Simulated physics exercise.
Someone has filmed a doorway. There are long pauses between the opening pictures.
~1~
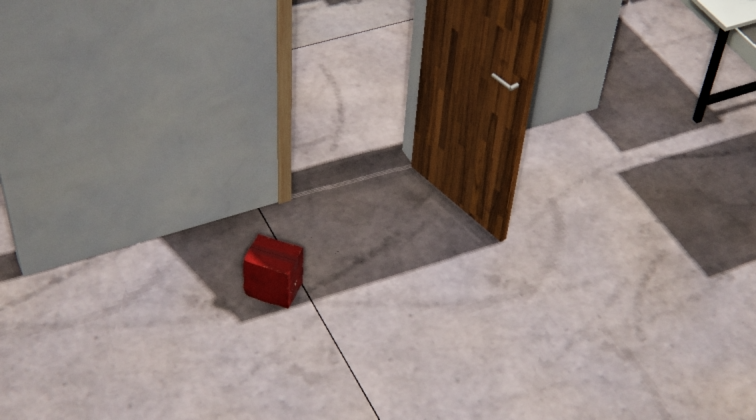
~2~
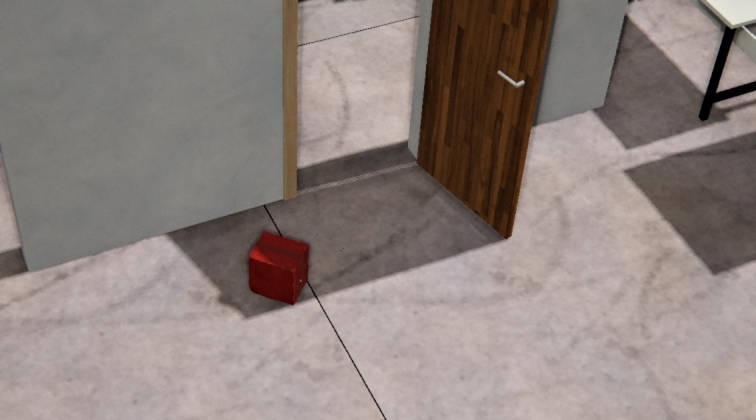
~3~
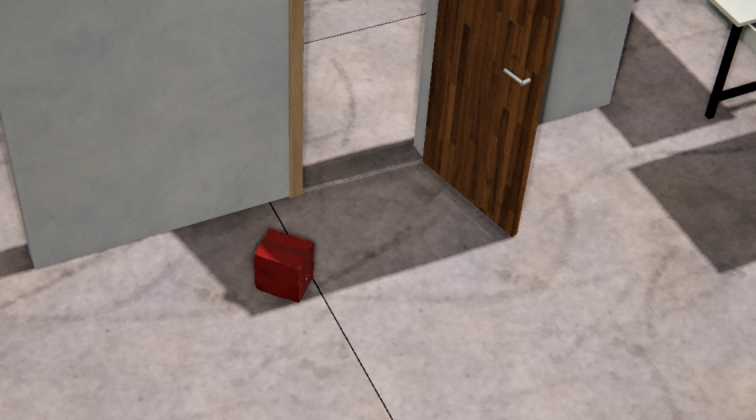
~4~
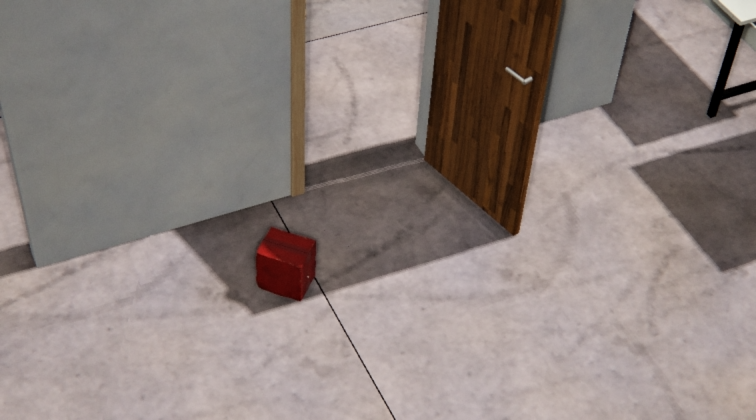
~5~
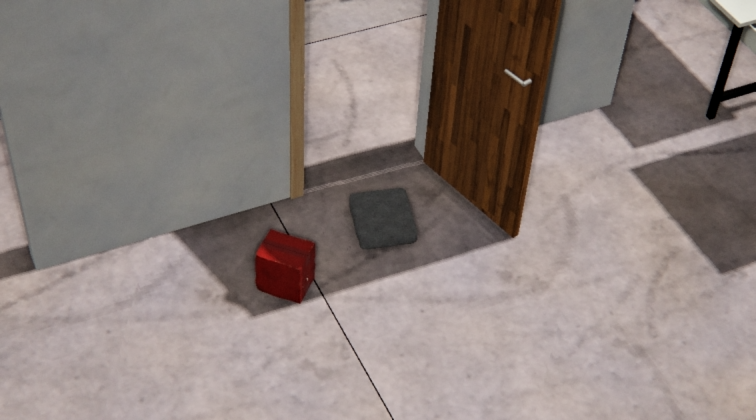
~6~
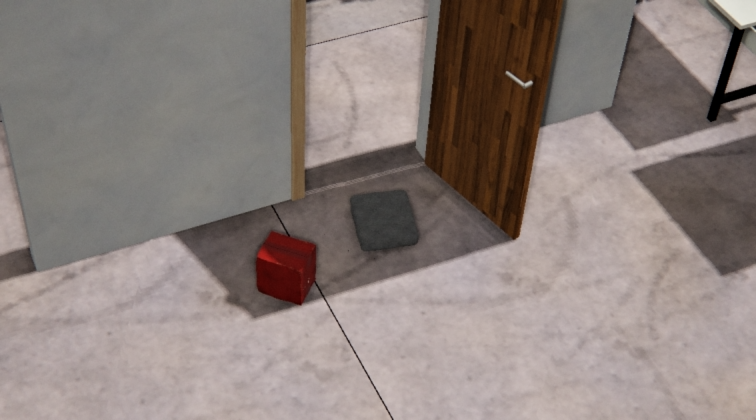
A wooden door stands wide open in a pale grey wall, seen from above across a mottled stone-like floor. A red box sits in shadow left of the doorway, with part of a white-topped, black-legged table at upper right. The view shifts slightly, then a dark grey cushion appears on the floor between box and door, while both stay still.
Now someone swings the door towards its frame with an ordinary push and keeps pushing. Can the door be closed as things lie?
As it turns out, it stops short.
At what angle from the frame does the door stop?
Some 25° open.
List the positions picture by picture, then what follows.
Door wide open and still; red box (273, 272), in the first picture.
Door wide open and still; red box (279, 268), in the second picture.
Door wide open and still; red box (284, 266), in the third picture.
Door wide open and still; red box (286, 265), in the fourth picture.
Door wide open and still; red box (285, 267), in the fifth picture.
Door wide open and still; grey cushion (384, 220); red box (286, 269), in the sixth picture.
Then, 1.50 s after the last picture, door at 63°.
Then, 2.20 s after the last picture, door at 41°; grey cushion slid a little near (352, 209).
At rest, door at 25°; moved from the start, grey cushion; red box in place. Seen from the same camera at the end, grey cushion near (333, 197).
